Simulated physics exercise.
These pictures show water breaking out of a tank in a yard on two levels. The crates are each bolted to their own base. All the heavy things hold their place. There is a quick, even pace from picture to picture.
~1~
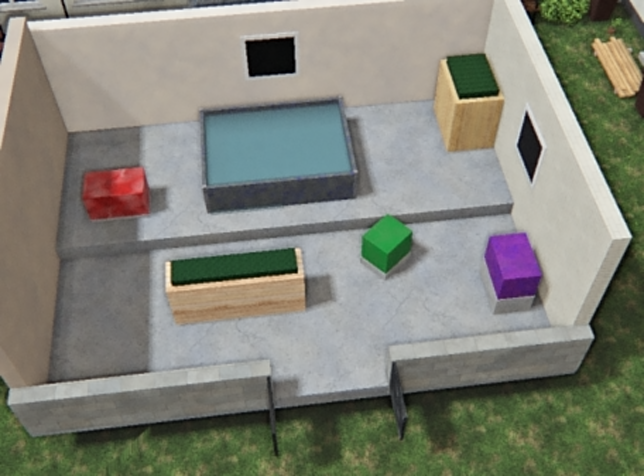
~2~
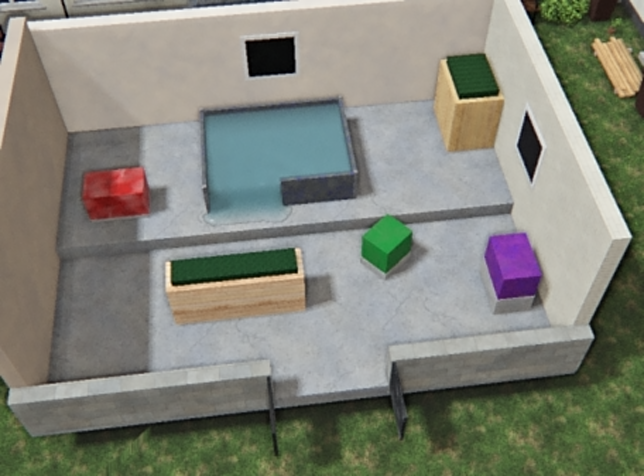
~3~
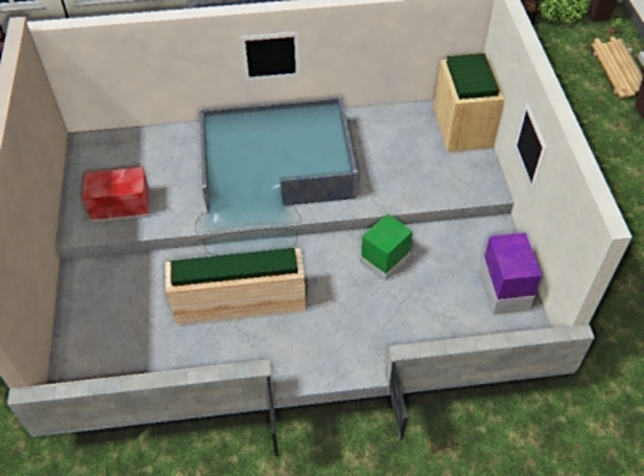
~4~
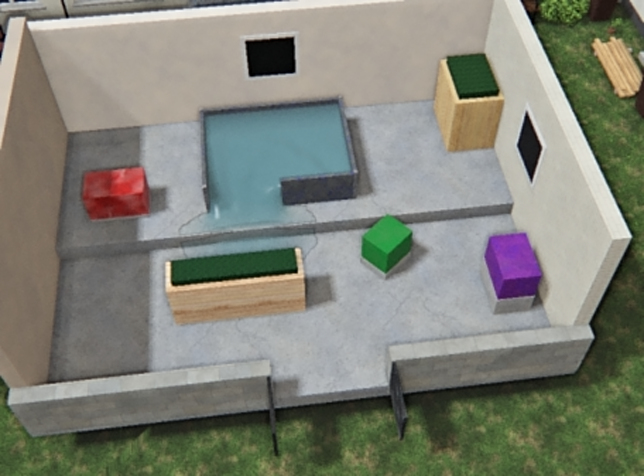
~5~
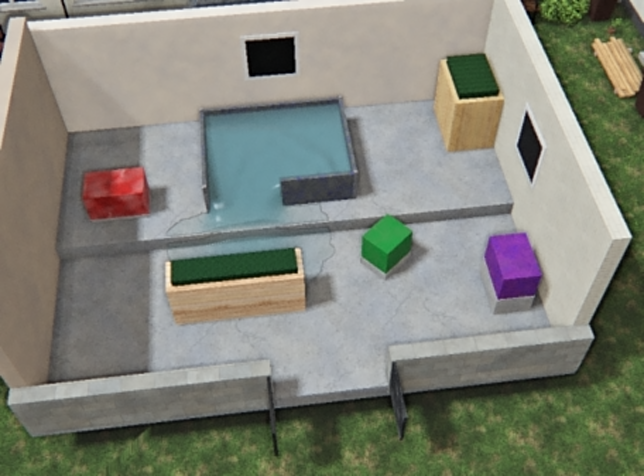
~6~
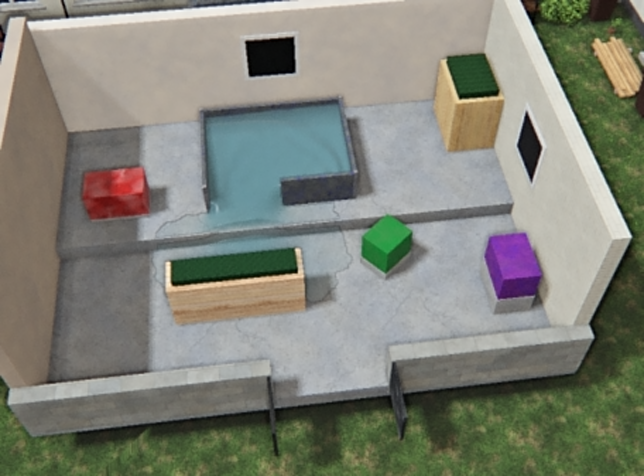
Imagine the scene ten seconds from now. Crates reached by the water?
My prediction: The purple crate comes out dry, the green crate comes out wet, the red crate comes out dry.
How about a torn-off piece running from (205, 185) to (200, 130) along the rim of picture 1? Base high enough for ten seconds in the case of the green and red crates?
The green crate is left dry, the red crate is flooded.
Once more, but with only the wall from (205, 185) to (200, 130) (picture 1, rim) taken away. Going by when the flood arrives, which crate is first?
My answer: The crate marked red.
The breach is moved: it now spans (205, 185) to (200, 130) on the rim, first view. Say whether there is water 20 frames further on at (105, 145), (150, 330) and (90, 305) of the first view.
Place one: Reached by the flood. Place two: Reached by the flood. Place three: Reached by the flood.
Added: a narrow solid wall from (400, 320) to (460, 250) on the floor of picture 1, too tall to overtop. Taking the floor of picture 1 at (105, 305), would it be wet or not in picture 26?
I'd call it watered.
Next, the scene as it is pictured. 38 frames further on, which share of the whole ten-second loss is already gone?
That comes to 15 per cent, as I work it out.
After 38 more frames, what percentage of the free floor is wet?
Roughly 60 percent.
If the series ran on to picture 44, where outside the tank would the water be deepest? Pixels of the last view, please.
(45, 410).
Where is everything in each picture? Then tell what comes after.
In the first frame, the water tank at (276, 144) is whole and still.
In the second frame, water pours out at (246, 199) and has run to (286, 211).
In the third frame, the front is at a hidden place, out from the gap at (246, 201).
In the fourth frame, the front is at a hidden place, out from the gap at (246, 201).
In the fifth frame, the front is at a hidden place, out from the gap at (246, 201).
In the sixth frame, water pours out at (246, 201) and has run to (322, 290).
A moment on, water covers 15 % of the floor; the purple crate not reached, the green crate water round its plinth, the red crate not reached.
Next, water covers 30 % of the floor; the purple crate water round its plinth, the green crate water round its plinth, the red crate not reached.
Then, water covers 45 % of the floor; the purple crate water round its plinth, the green crate water round its plinth, the red crate not reached.
Later, water covers 60 % of the floor; the purple crate water round its plinth, the green crate water round its plinth, the red crate not reached.
In the end, water covers 60 % of the floor; the purple crate stayed above the water, the green crate was topped, the red crate stayed above the water.
